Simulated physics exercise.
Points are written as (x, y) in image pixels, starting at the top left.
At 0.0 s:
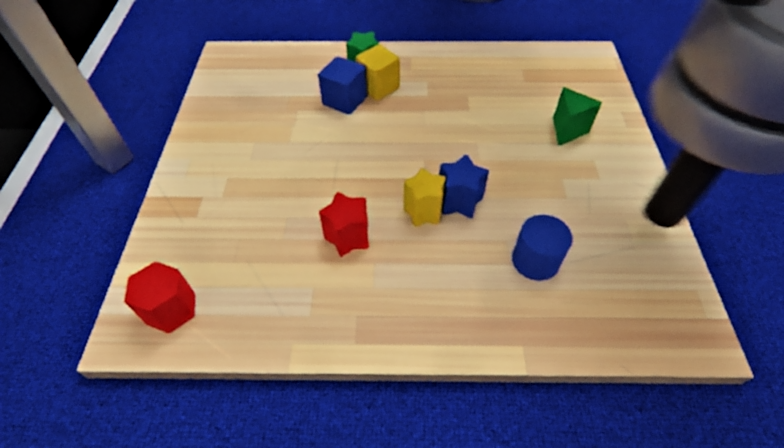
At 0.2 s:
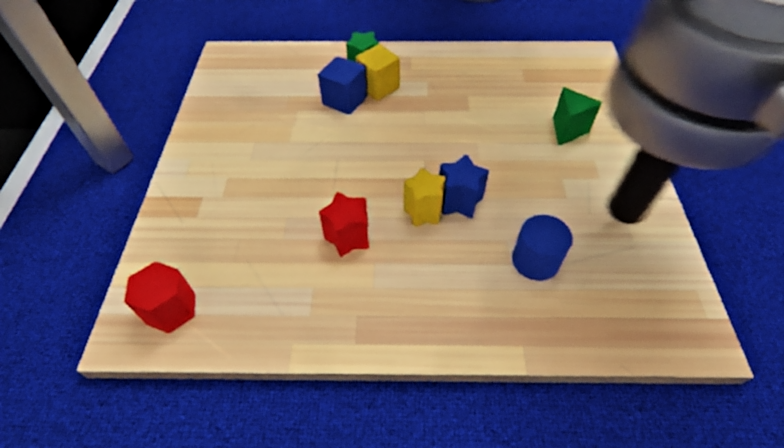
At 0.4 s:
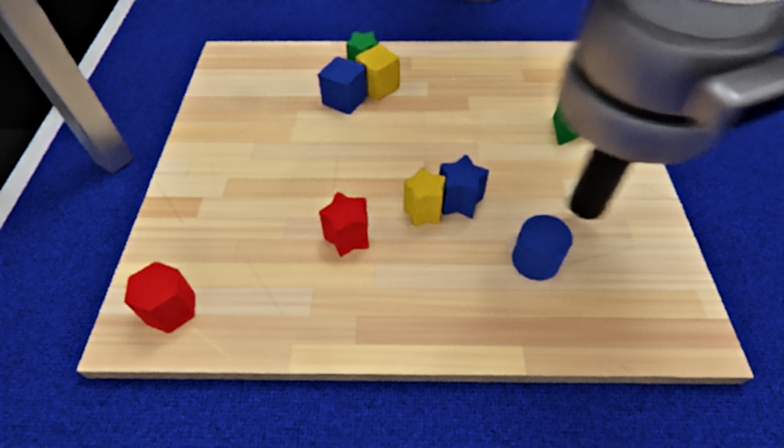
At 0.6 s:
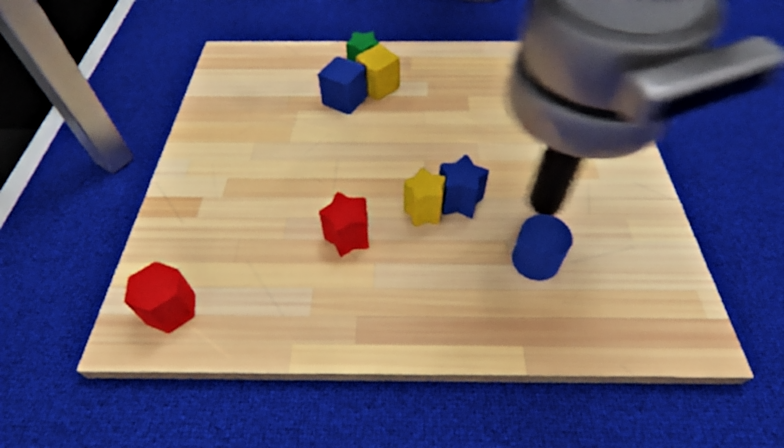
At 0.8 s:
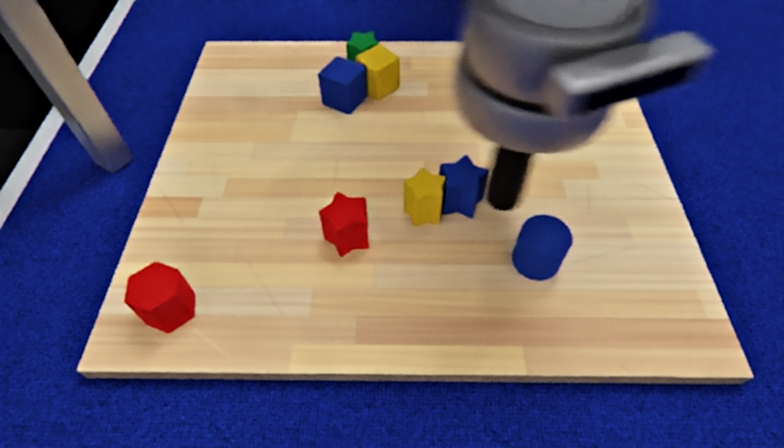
On a wooden board, a robot arm's dark rod moves left above still coloured blocks.
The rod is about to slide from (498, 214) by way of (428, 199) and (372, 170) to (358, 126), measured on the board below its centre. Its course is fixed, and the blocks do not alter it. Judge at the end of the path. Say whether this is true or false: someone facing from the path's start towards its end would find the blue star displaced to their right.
Verdict: False.
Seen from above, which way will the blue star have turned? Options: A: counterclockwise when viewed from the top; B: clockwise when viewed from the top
A - counterclockwise when viewed from the top.
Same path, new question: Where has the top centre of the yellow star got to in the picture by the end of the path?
Final place: (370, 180).
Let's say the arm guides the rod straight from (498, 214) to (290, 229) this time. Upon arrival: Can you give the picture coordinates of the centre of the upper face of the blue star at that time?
The point I'd pick in the picture is (428, 164).
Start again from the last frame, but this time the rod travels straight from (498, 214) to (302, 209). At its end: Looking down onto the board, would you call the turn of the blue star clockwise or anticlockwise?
Watching from overhead, you'd notice the blue star rotating clockwise.
What follows on the original path. One third of the way, rod (428, 182); yellow star (384, 182), turned 85° anticlockwise; blue star (399, 155).
Two thirds of the way, rod (370, 153); yellow star (370, 180); blue star (343, 127).
At the end, rod (357, 109); blue square piece in place; yellow star (370, 180), turned 140° anticlockwise; blue star (324, 106), turned 50° anticlockwise.
